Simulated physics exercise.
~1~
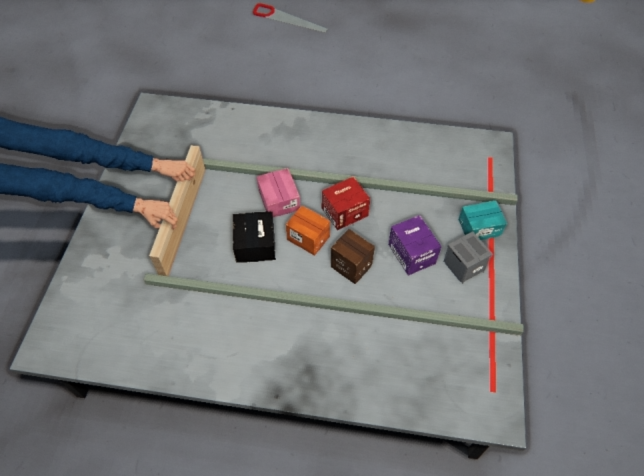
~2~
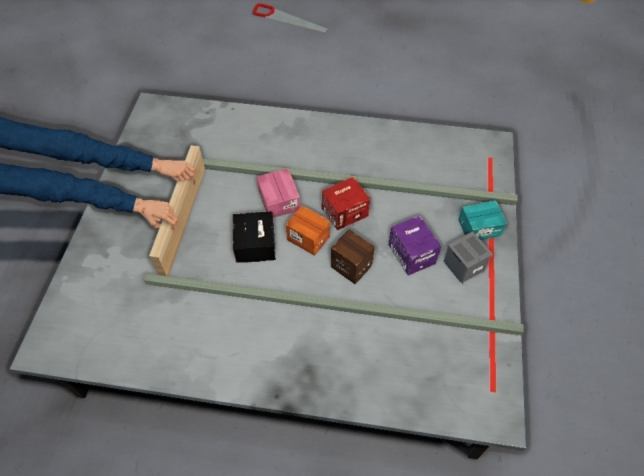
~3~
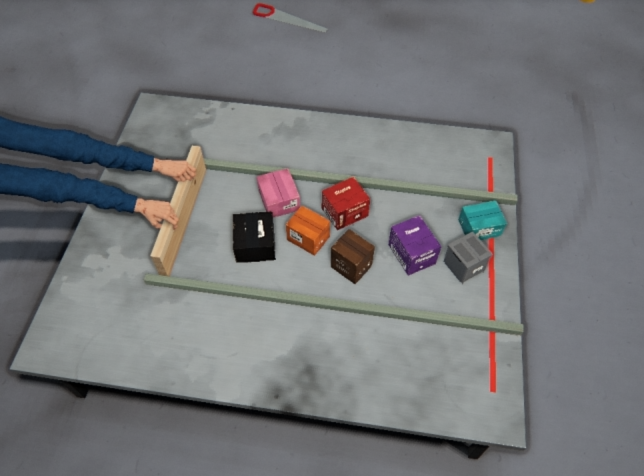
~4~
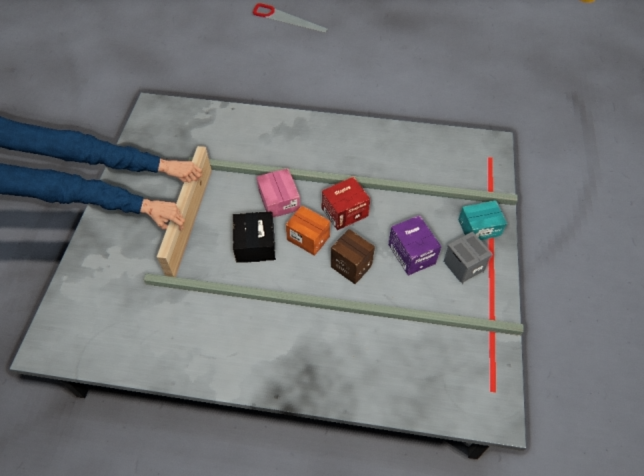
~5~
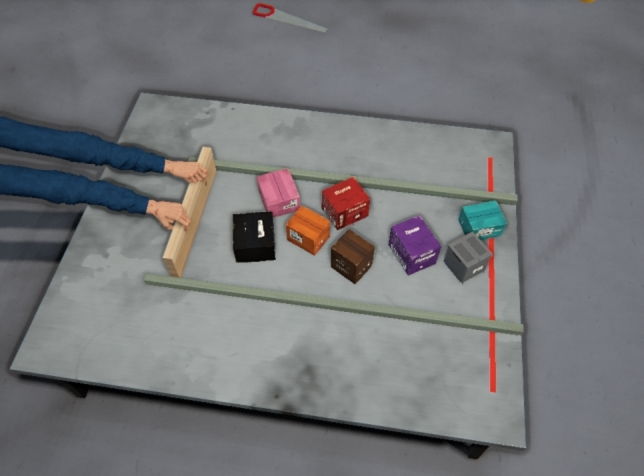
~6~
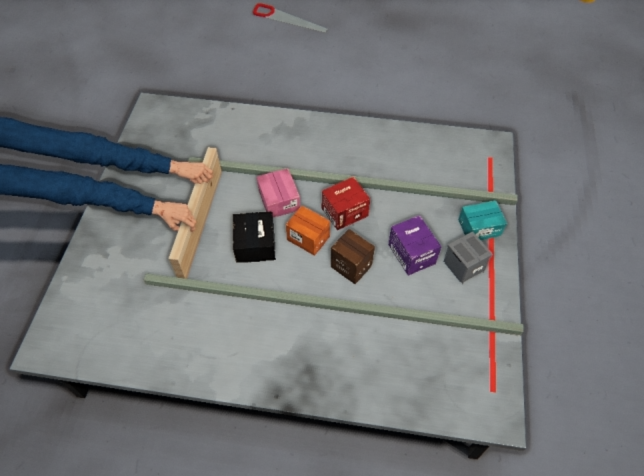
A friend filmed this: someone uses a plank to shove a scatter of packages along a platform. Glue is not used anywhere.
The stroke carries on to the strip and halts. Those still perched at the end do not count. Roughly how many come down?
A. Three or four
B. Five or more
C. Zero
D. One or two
B.
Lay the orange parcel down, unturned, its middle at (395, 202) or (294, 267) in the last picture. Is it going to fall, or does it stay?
In turn it slips off; slips off.
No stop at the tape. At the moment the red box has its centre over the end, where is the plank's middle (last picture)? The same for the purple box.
Around (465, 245), then around (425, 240).
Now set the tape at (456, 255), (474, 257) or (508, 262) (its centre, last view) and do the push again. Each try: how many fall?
Those tries give 3, 6 and 8.
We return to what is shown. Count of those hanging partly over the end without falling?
I'd say 2 of them.
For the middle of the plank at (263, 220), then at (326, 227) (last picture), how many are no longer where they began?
Note: First position 3; second position 6.
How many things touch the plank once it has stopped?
At rest, 2 are in contact.
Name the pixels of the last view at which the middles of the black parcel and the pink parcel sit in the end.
About (516, 274), and about (512, 228).
Early on, none off yet; turquoise parcel at rest near (482, 222); grey tote at rest near (467, 258); purple box moving near (416, 246).
Finally, the number that fall off is five or more; lost, orange parcel, red box, brown box, purple box, grey tote and turquoise parcel.
